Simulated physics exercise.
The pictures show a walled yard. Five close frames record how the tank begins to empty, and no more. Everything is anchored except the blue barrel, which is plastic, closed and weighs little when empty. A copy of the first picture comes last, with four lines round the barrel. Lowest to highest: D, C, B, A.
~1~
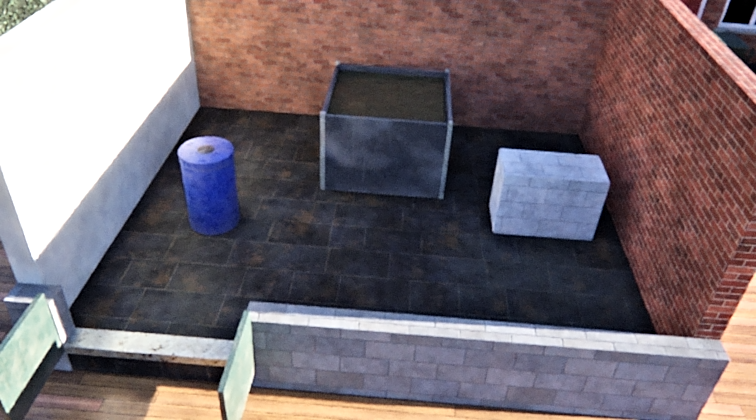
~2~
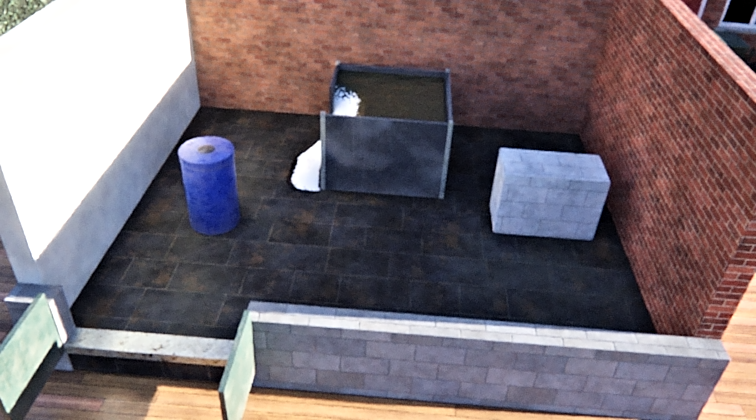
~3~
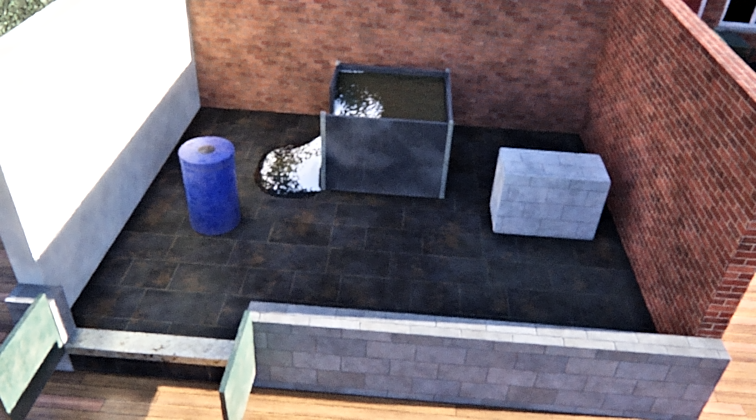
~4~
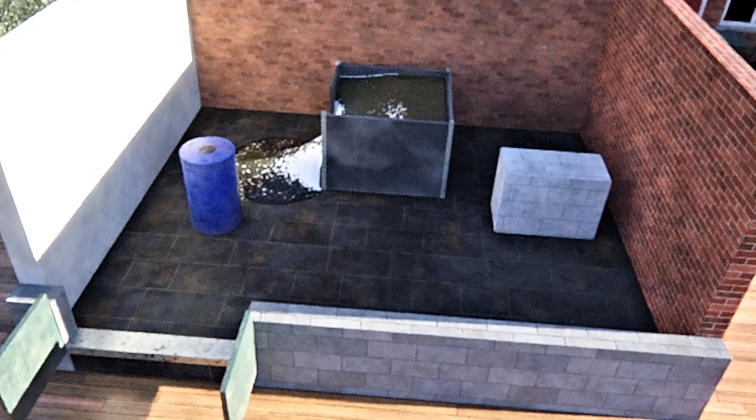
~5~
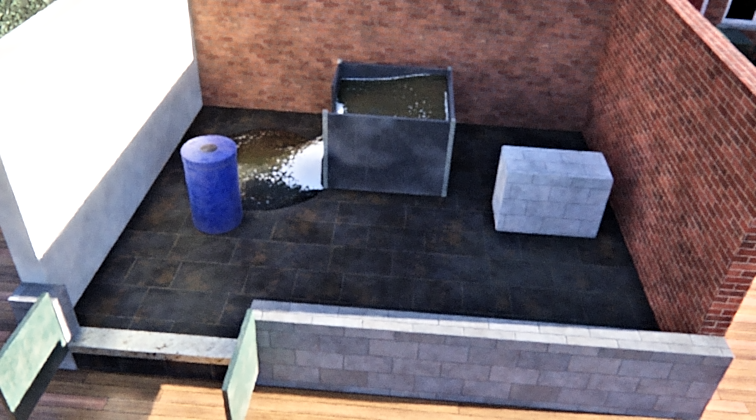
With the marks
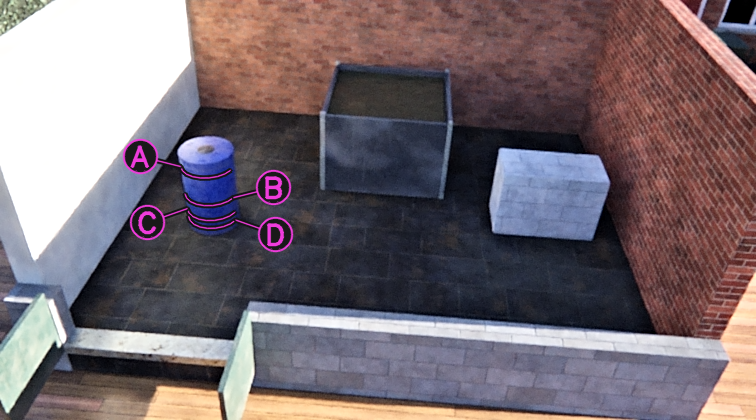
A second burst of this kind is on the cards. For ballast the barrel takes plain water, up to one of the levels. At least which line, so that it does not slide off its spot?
I would pick mark B.
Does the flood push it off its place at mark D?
Yes, that goes wrong.
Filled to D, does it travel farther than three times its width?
Yes.
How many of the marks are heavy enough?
Two of the four.
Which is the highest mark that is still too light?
It is C.
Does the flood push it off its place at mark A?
No, that is safe.
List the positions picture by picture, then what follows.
In the first picture, lid of the blue barrel at (206, 150); tank full, its middle at (389, 97); open gate at (156, 298).
In the second picture, 2 % of the ground wet, in view closest to the barrel at (297, 180).
In the third picture, 4 % of the ground wet, in view closest to the barrel at (279, 193).
In the fourth picture, 7 % of the ground wet, in view closest to the barrel at (243, 193).
In the fifth picture, lid of the blue barrel at (209, 149); 11 % of the ground wet, in view closest to the barrel at (226, 198).
On the marked copy, A at (200, 178); B at (204, 205); C at (206, 220); D at (207, 228); from the bottom up D, C, B, A.
If A is chosen, it does not move.
If B is chosen, it does not move.
If C is chosen, it is pushed about twice its own width away.
If D is chosen, it is washed out through the gate.
